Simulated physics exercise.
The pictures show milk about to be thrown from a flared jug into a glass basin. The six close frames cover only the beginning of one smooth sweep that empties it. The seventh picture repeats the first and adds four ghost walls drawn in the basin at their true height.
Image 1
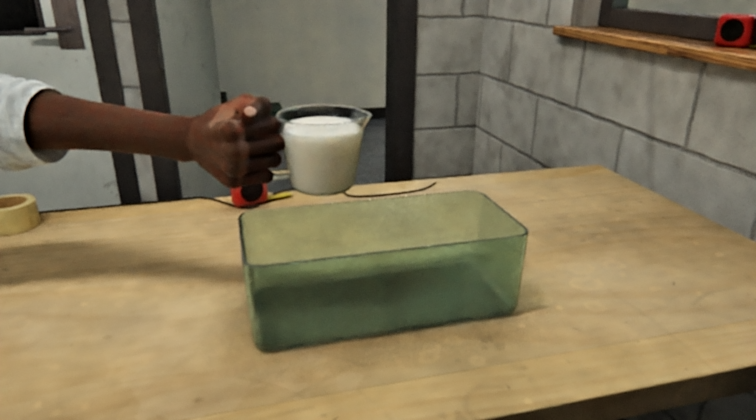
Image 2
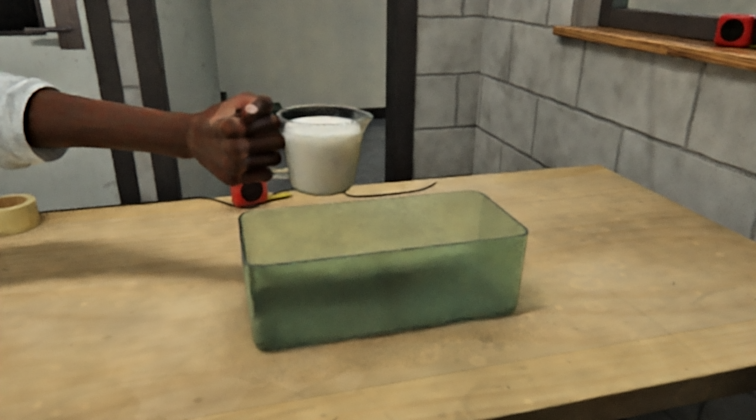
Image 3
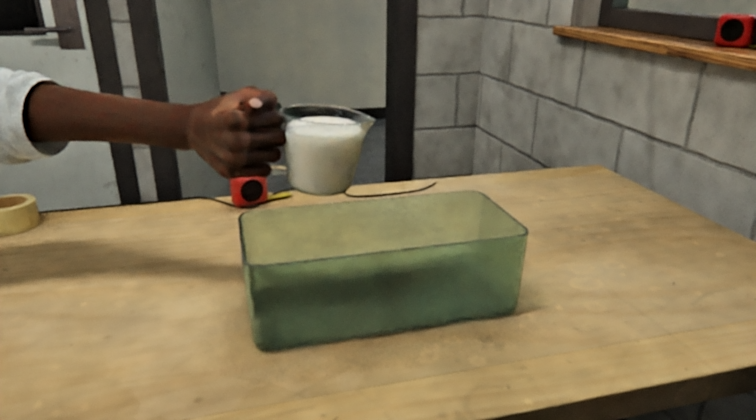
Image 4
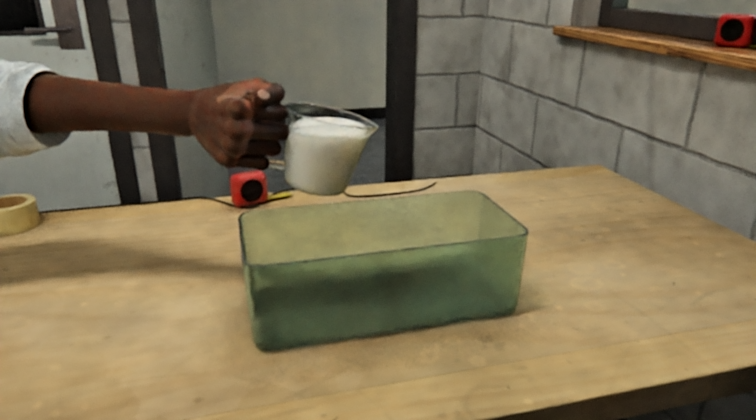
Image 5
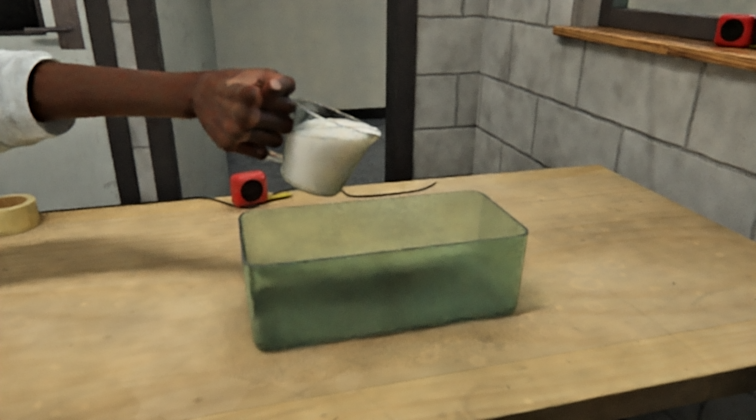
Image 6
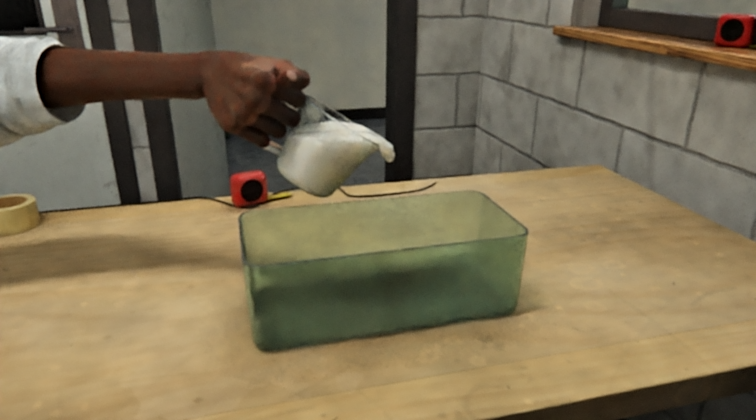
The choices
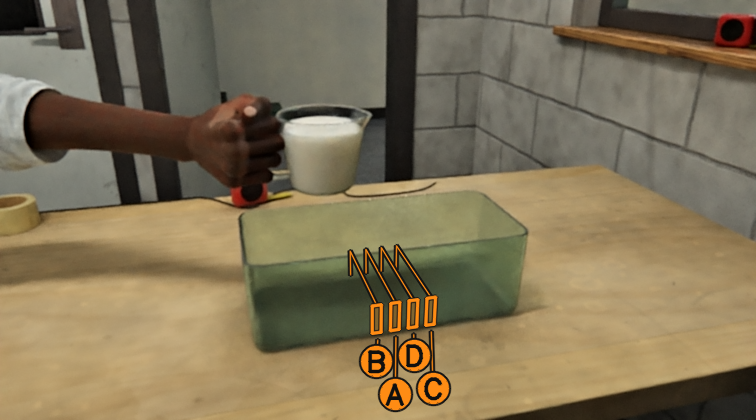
A hand holding a jug of milk above a glass basin, then gradually tilting it rightward until milk slips over the lip.
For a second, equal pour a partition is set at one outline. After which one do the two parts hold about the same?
The answer is slot C.
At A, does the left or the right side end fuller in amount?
The right one.
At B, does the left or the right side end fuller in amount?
More ends on the right.
In orange, A at (395, 337); B at (377, 339); C at (431, 331); D at (413, 334).
If A is chosen, about 5 % ends left of the wall and 94 % right of it.
If B is chosen, about 3 % ends left of the wall and 96 % right of it.
If C is chosen, about 55 % ends left of the wall and 45 % right of it.
If D is chosen, about 20 % ends left of the wall and 79 % right of it.
